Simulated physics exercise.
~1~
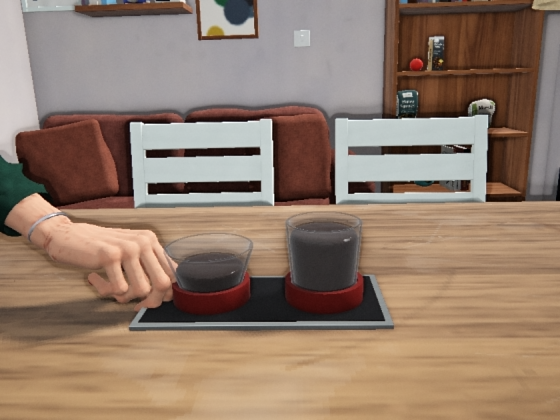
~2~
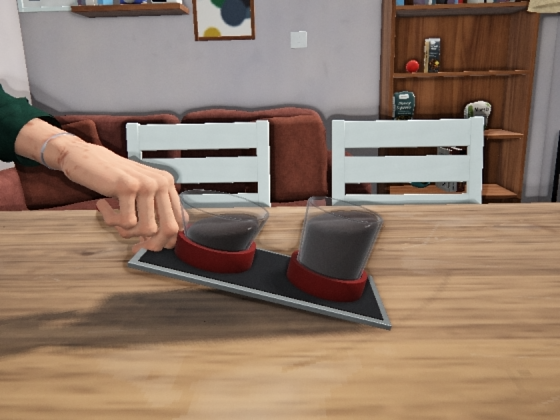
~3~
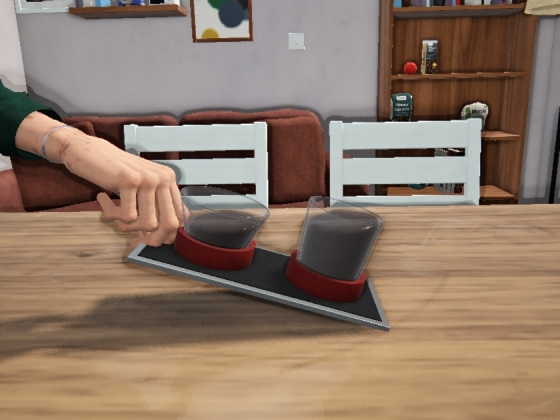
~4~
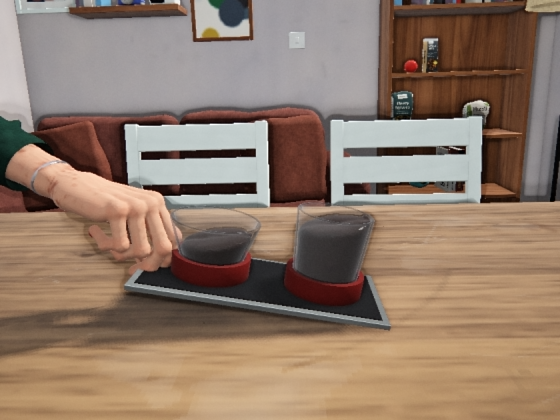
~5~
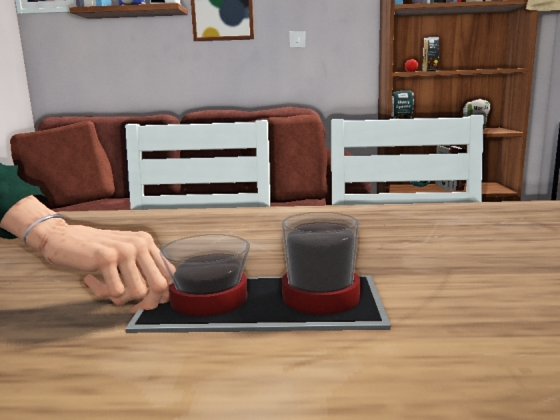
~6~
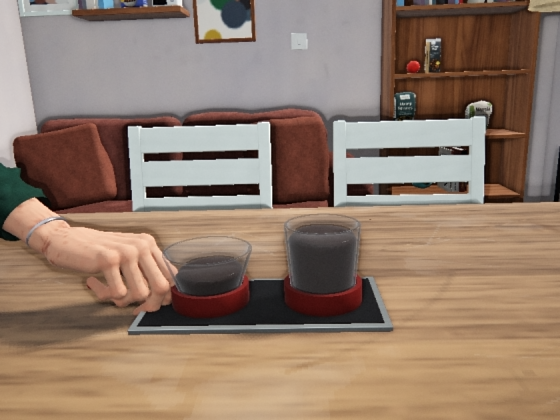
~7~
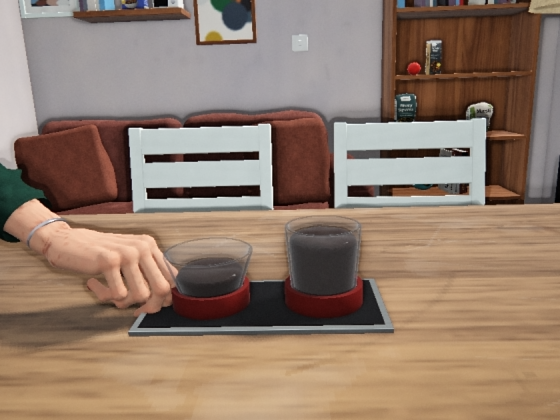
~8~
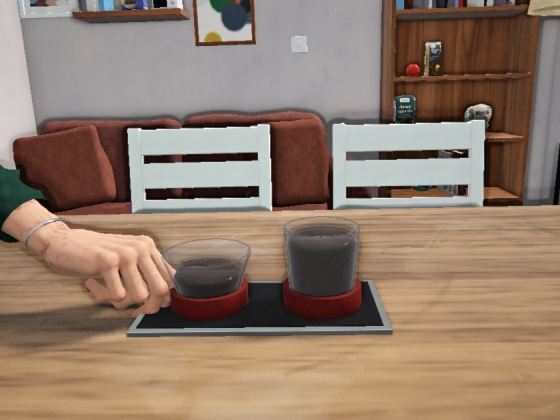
The video shows a hand raising the left end of a dark tray holding two open glass cups of dark liquid in red holders, tilting it down toward the right, then gently lowering it until it rests flat on the wooden table, both cups still upright.
